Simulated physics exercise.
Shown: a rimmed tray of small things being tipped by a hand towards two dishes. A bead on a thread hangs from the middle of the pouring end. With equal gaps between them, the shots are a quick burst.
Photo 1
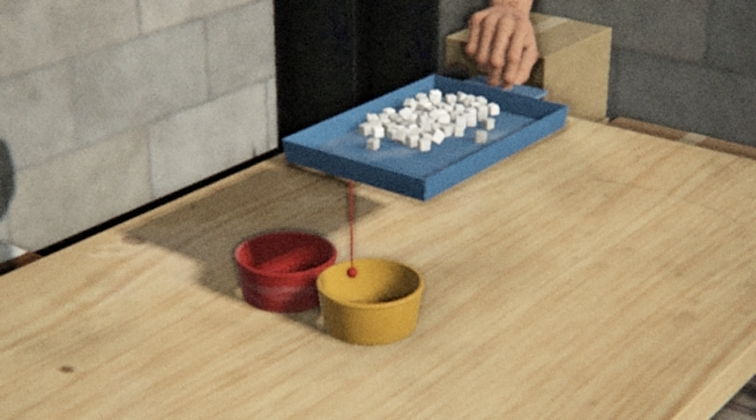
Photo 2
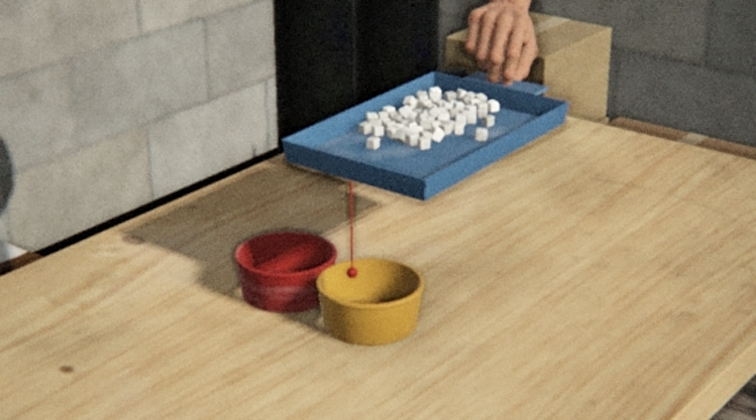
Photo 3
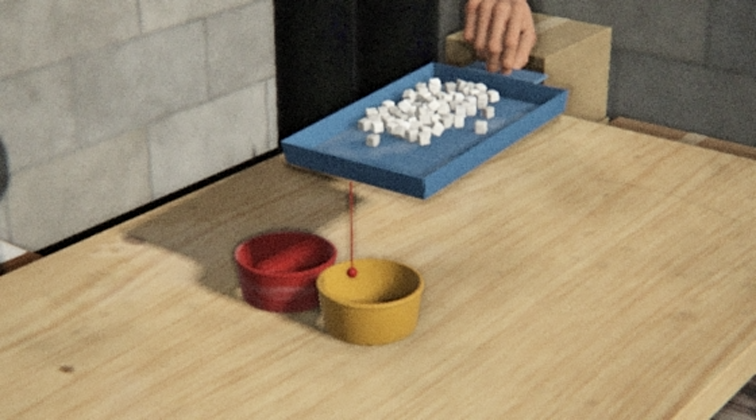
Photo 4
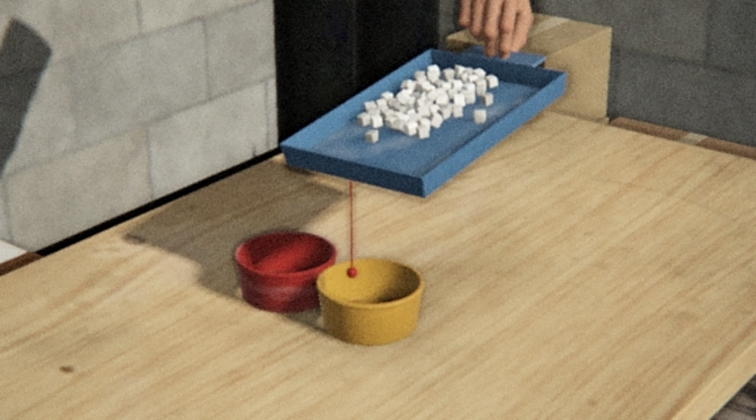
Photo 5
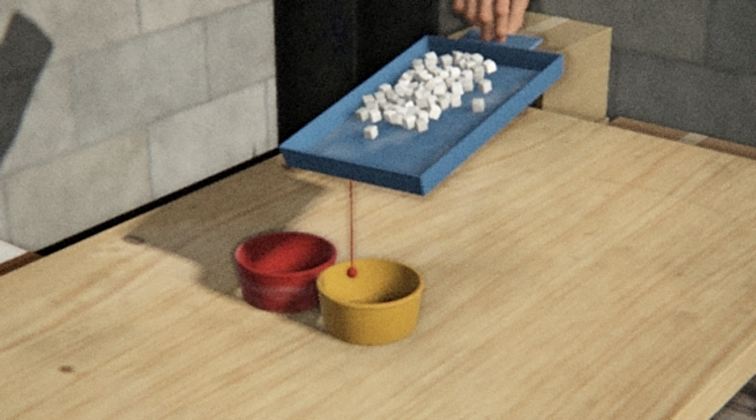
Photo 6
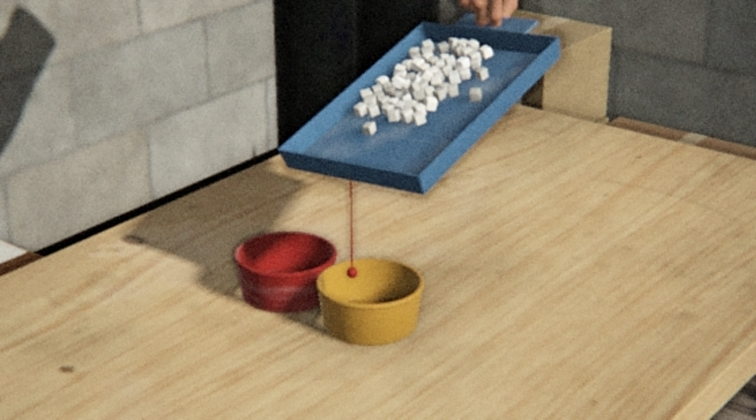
A hand gradually raises the far end of a blue tray of white cubes.
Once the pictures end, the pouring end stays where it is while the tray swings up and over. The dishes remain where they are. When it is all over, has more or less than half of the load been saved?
Turns out most of it gets away in the end.
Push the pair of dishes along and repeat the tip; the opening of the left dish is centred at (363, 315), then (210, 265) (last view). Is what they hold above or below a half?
Try 1: A minority of it. Try 2: A majority of it.
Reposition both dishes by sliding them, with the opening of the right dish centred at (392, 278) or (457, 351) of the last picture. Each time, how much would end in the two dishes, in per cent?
It would be roughly 0 per cent, followed by roughly 10 per cent.
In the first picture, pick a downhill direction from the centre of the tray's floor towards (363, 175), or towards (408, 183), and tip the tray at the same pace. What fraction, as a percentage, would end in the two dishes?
0 % and 0 %.
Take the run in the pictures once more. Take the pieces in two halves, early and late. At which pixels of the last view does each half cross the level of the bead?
Near (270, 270) and later near (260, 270).
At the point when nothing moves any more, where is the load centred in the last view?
Once nothing moves, the middle sits near (242, 334).
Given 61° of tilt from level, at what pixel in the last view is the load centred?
The middle of the pieces shows up near (324, 130).
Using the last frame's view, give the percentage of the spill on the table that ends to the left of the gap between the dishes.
About 100 per cent.
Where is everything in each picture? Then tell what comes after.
In the first picture, corners of the pouring end at (287, 139) and (425, 178), level; middle of the load at (424, 119), sugar cubes; left dish at (253, 286); right dish at (338, 317); bead on its thread at (352, 273).
In the second picture, corners of the pouring end at (286, 140) and (424, 178), level; middle of the load at (424, 117).
In the third picture, corners of the pouring end at (285, 141) and (423, 177), tipped barely, lowest at the left corner; middle of the load at (423, 111).
In the fourth picture, corners of the pouring end at (284, 143) and (422, 176), tipped a little, lowest at the left corner; middle of the load at (422, 101).
In the fifth picture, corners of the pouring end at (283, 146) and (420, 175), tipped a little, lowest at the left corner; middle of the load at (420, 92).
In the sixth picture, corners of the pouring end at (282, 148) and (418, 174), tipped clearly, lowest at the left corner; middle of the load at (418, 82); left dish at (253, 286); right dish at (338, 317).
Soon after the last picture, tray tipped steeply; all on the tray.
A little later, tray tipped right over; nearly all on the tray; a small part in the left dish; a stray few outside both; a stray few in the air.
Later still, tray tipped past a quarter turn; a small part in the left dish; nearly all outside both.
At rest, tray tipped past a quarter turn; none in the right dish; a small part in the left dish; nearly all outside both.
